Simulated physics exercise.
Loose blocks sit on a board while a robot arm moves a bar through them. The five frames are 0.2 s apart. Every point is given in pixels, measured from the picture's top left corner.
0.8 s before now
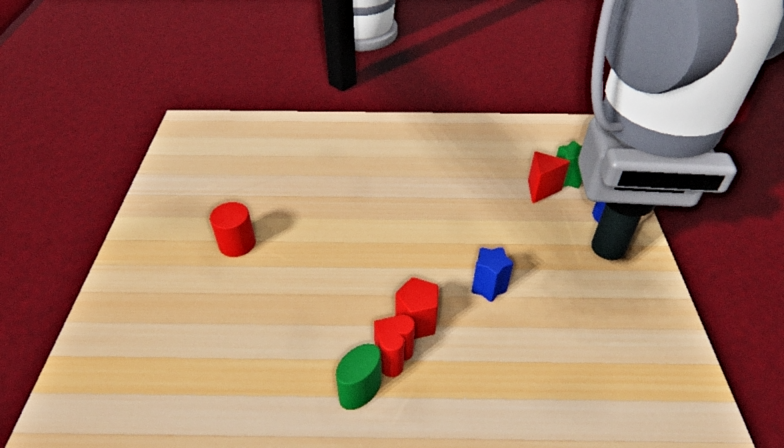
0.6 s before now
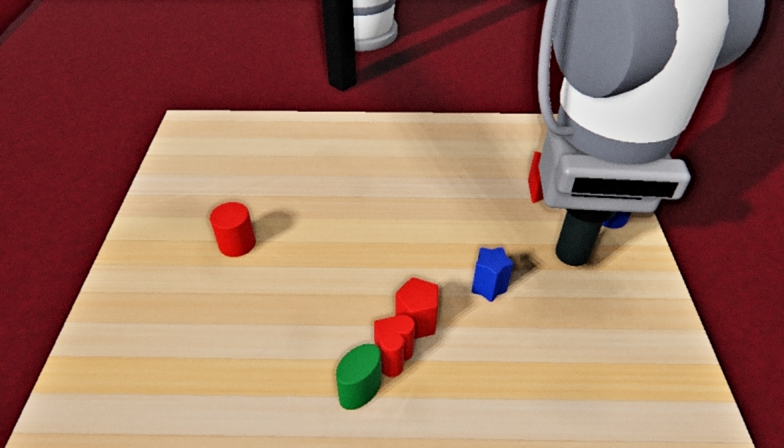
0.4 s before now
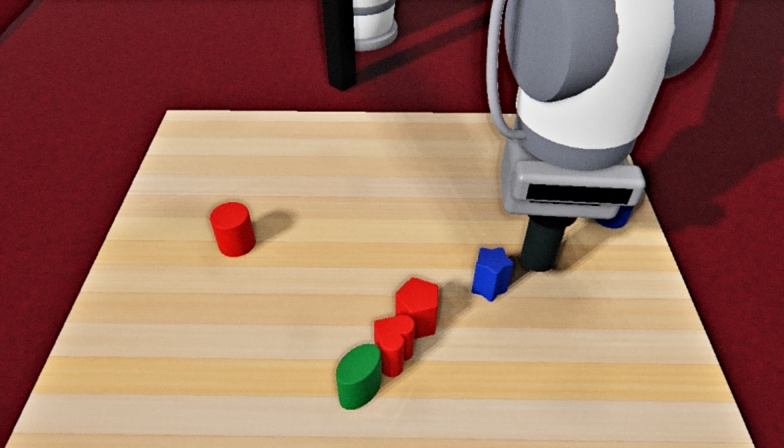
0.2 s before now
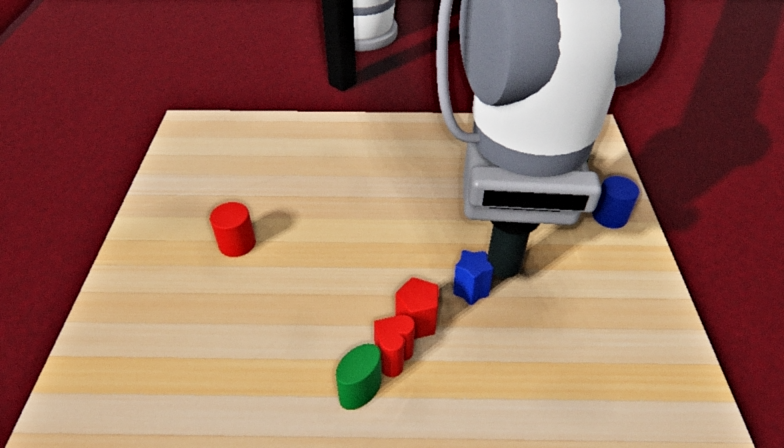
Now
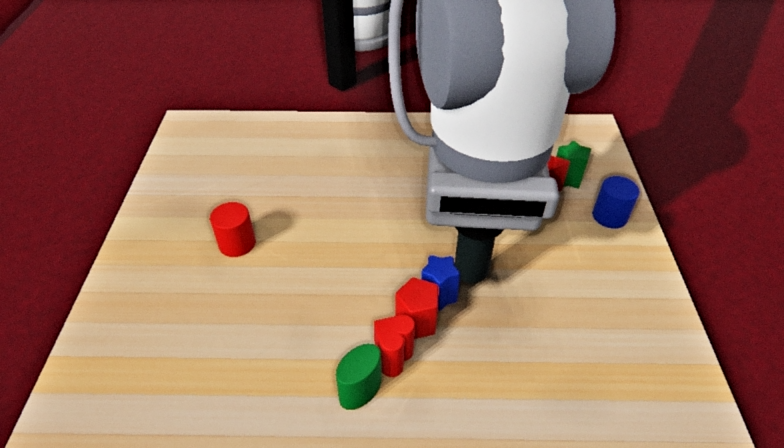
A robot arm swept its dark bar leftward across the wooden board and pushed the blue star up beside the red pentagon, while the red heart and green oval block stayed still.
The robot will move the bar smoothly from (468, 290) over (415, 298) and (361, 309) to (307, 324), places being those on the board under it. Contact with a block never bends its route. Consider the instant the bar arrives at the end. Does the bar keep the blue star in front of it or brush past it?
It is still there in front.
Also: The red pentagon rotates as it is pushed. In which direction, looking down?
Viewed from above, counterclockwise.
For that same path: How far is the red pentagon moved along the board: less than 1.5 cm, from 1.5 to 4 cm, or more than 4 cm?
Overall it shifts between 1.5 and 4 cm.
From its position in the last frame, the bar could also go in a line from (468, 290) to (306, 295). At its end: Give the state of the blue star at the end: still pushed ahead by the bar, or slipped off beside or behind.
Ahead.
On the path given first. One third of the way, bar (416, 279); red heart (393, 335); red pentagon (406, 301), turned 25° anticlockwise; blue star (383, 272).
Two thirds of the way, bar (360, 290); red heart (394, 337); red pentagon (401, 304), turned 45° anticlockwise; blue star (326, 282).
At the end, bar (304, 305); green oval block not moved; red heart (394, 337); red pentagon (401, 304), turned 45° anticlockwise; blue star (268, 294), turned 15° clockwise.
